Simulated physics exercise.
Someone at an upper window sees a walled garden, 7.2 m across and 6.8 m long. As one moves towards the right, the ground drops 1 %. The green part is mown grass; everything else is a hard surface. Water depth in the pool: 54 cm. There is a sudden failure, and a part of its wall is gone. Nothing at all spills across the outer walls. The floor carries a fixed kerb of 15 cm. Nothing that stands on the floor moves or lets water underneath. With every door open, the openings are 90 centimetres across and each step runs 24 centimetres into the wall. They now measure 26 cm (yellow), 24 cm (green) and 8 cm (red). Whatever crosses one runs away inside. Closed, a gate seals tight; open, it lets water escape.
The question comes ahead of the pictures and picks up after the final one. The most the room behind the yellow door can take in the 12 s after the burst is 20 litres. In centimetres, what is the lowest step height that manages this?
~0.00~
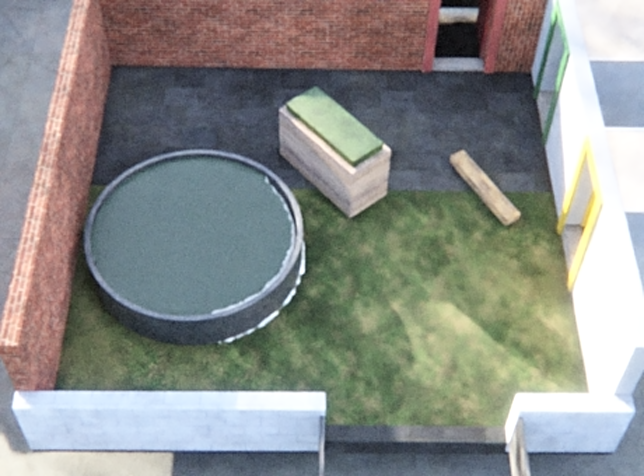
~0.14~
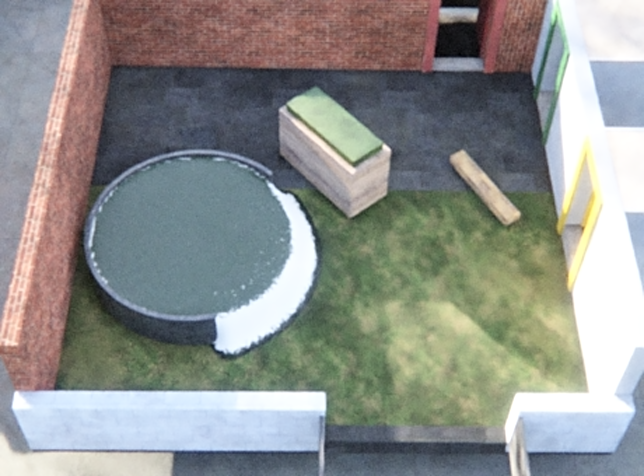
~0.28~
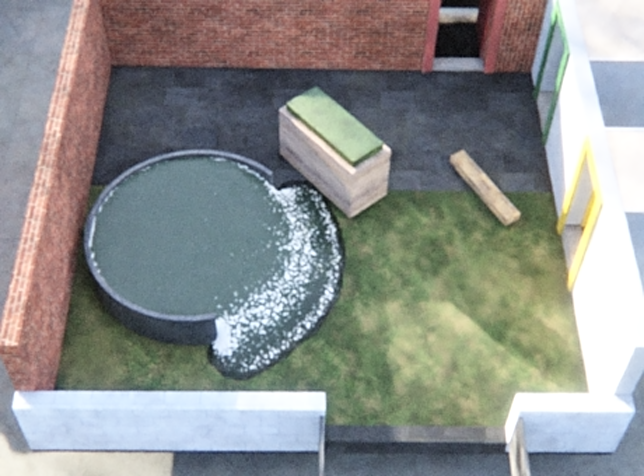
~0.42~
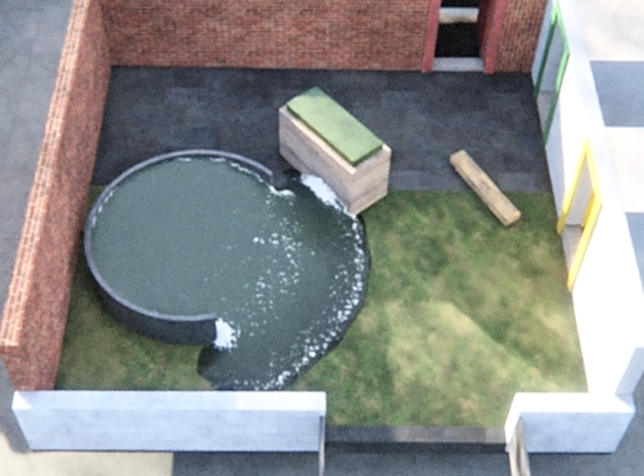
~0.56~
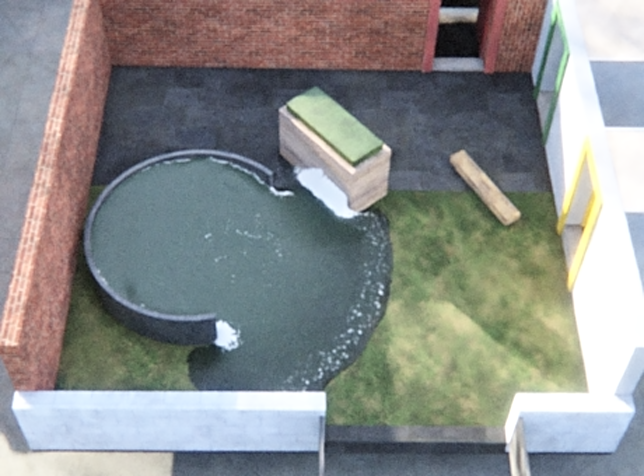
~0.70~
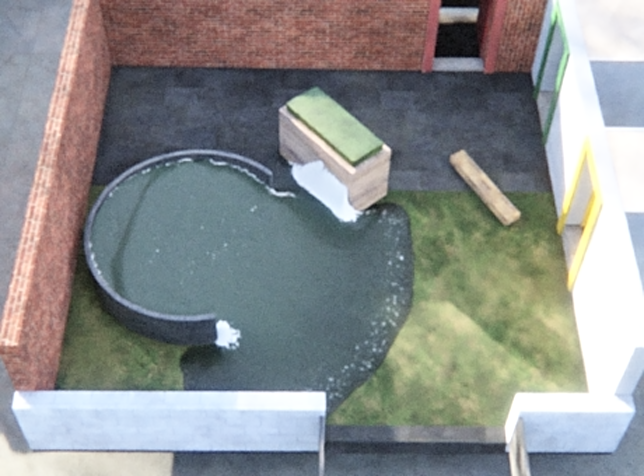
17 cm.
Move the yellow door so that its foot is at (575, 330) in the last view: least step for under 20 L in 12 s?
Around 19 cm would do it.
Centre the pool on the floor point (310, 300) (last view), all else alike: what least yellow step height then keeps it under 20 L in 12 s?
Then it needs to be around 22 cm high.
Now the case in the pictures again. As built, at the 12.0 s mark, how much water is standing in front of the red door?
It comes to about 7.5 centimetres deep.
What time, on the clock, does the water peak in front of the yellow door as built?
3.0 s.
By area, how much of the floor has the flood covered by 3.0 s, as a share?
Near 60 per cent of the open floor.
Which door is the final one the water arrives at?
I'd go with the red door.
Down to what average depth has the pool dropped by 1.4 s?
33 cm, roughly.
After 1.4 s water covers 30 % of the floor, deepest (33 cm) near (324, 203); it has not reached the yellow door.
After 3.0 s water covers 60 % of the floor, deepest (25 cm) near (559, 282); 24 cm at the yellow door, 0 litres in over its 26 cm step.
After 12.0 s water covers 95 % of the floor, deepest (10 cm) near (540, 171); 8 cm at the yellow door, 0 litres in over its 26 cm step.
At the yellow door as built, the water arrived by 2.3 s and peaked near 24 cm at 3.0 s.
Run again over the same 12 s with other heights there, 39 litres in over 14.5 cm, 5 litres over 20 cm. The limit of 20 litres is kept from about 17 cm up.
